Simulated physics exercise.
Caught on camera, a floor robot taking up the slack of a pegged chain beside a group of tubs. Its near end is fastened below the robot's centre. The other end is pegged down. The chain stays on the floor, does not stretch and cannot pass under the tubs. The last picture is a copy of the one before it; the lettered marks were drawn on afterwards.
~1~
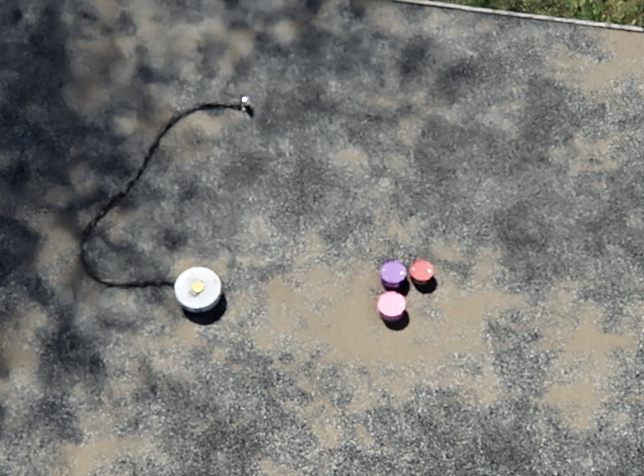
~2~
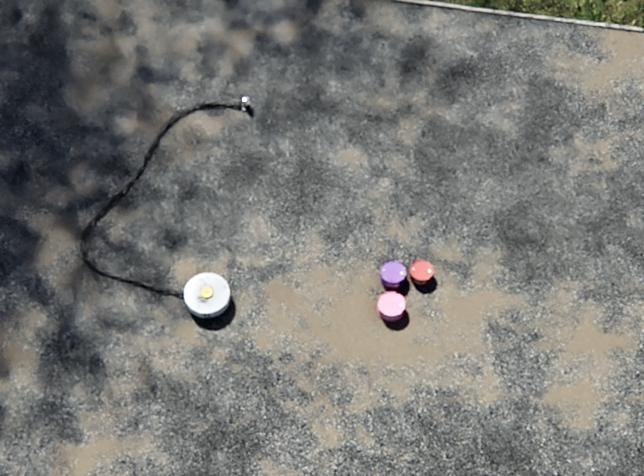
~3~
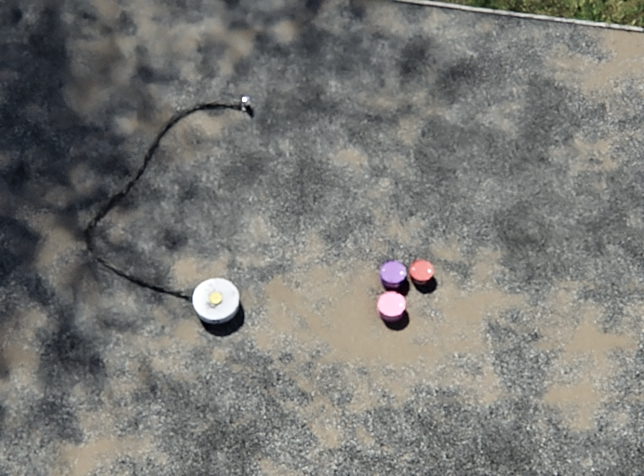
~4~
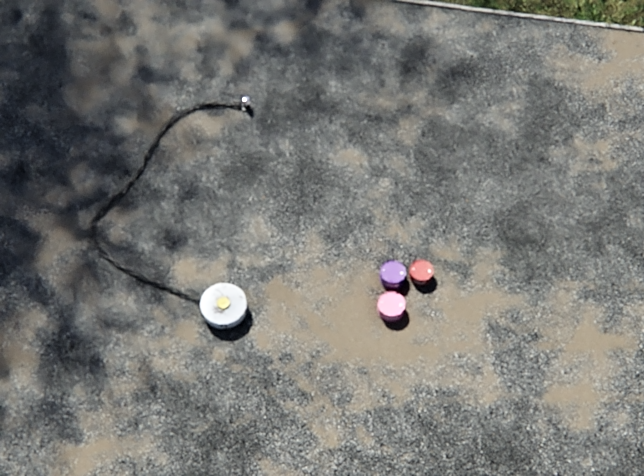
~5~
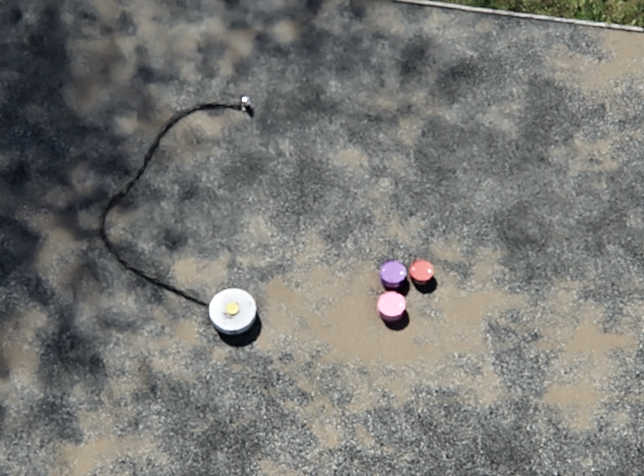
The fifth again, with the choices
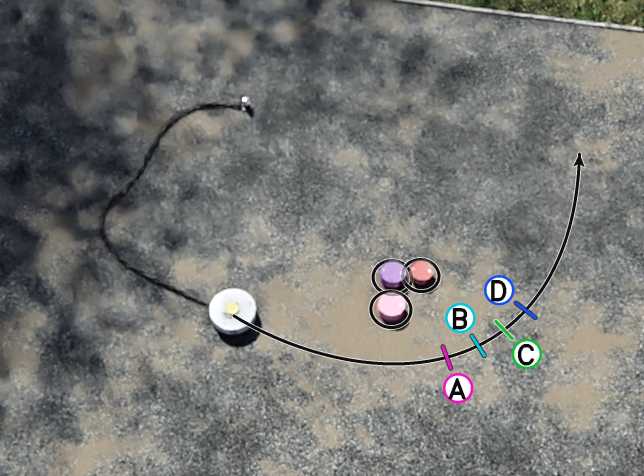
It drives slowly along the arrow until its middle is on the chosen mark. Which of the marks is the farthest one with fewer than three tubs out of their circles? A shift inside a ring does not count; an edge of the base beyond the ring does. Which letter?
No farther than D.
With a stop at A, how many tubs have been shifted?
By then, none.
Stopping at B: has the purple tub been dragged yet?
No.
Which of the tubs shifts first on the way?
The pink tub.
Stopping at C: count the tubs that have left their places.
By then, none.
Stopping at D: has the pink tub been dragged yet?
Yes.
On the copy, A at (447, 357); B at (478, 346); C at (504, 330); D at (526, 310); the route from (234, 316) via (485, 342) to (579, 154).
On D. First, robot (335, 354).
Then, robot (449, 354).
Finally, robot (527, 307); pink tub (407, 293); one over the rings.
By contrast, A is within the limit but short; B is within the limit but short; C is within the limit but short.
